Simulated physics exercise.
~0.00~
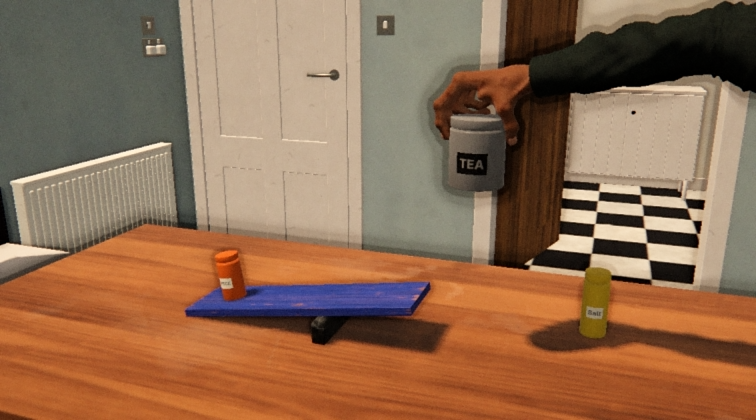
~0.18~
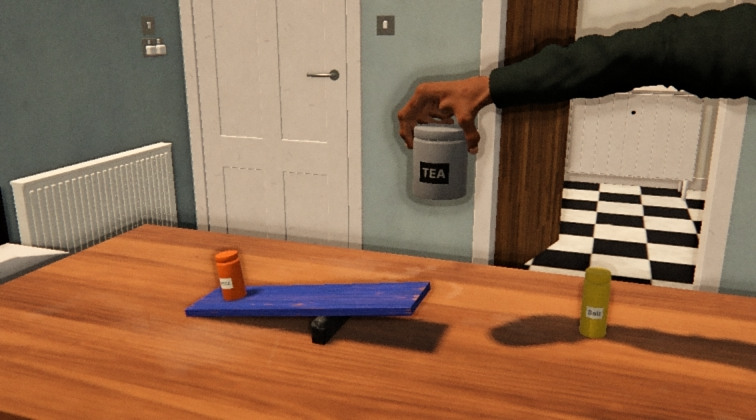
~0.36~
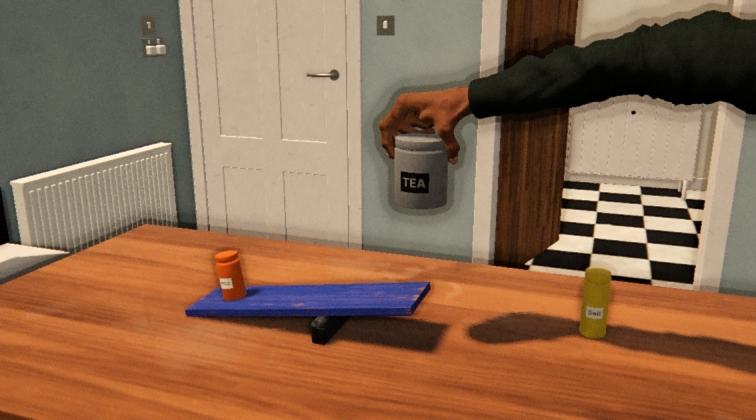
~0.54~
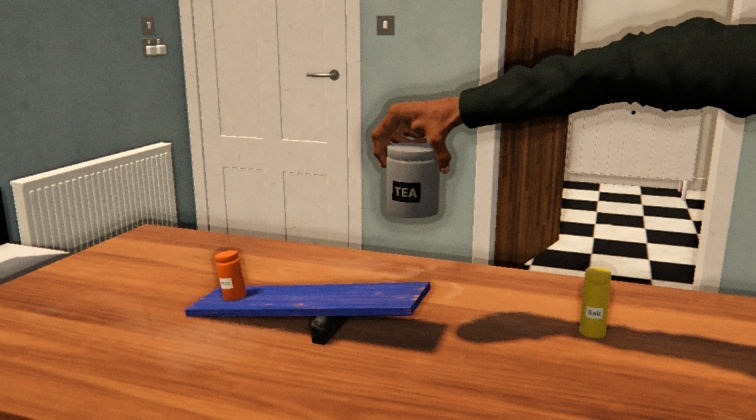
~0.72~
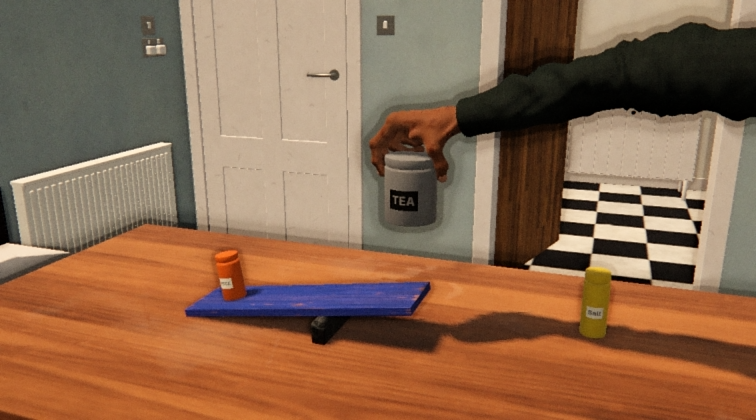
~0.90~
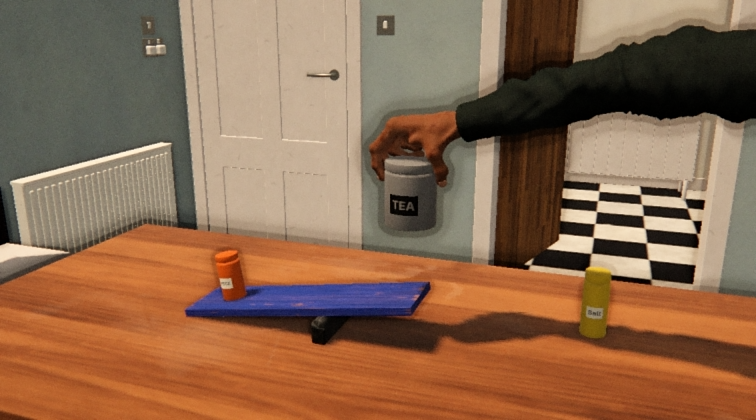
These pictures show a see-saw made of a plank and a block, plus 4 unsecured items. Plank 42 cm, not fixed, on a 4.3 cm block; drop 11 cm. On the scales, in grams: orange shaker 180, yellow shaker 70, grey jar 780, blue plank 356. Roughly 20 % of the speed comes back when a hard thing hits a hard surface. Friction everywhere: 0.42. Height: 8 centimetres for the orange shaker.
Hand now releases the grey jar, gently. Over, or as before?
What you'd see is that the plank does not tip.
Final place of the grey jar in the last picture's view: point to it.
In the end it sits at around (474, 326).
By 1.20 s, plank at 10°, tipped the other way; grey jar tilted 9° near (409, 284); orange shaker tilted 19°.
By 1.30 s, plank at 17°, tipped the other way; grey jar tilted 27° near (429, 306); orange shaker tilted 59°.
By 1.40 s, plank at 2°, tipped the other way; grey jar tilted 73° near (460, 317); orange shaker on its side.
By 1.50 s, plank at 9°, leaning as at the start; grey jar on its side near (474, 326); orange shaker upside down.
When it is over (2.1 s), plank at 9°, leaning as at the start; lying over on the table or plank, orange shaker and grey jar; the other 2 within 4 cm of the start. End places, in pixels of the last picture, grey jar near (474, 326). The plank lies as before.
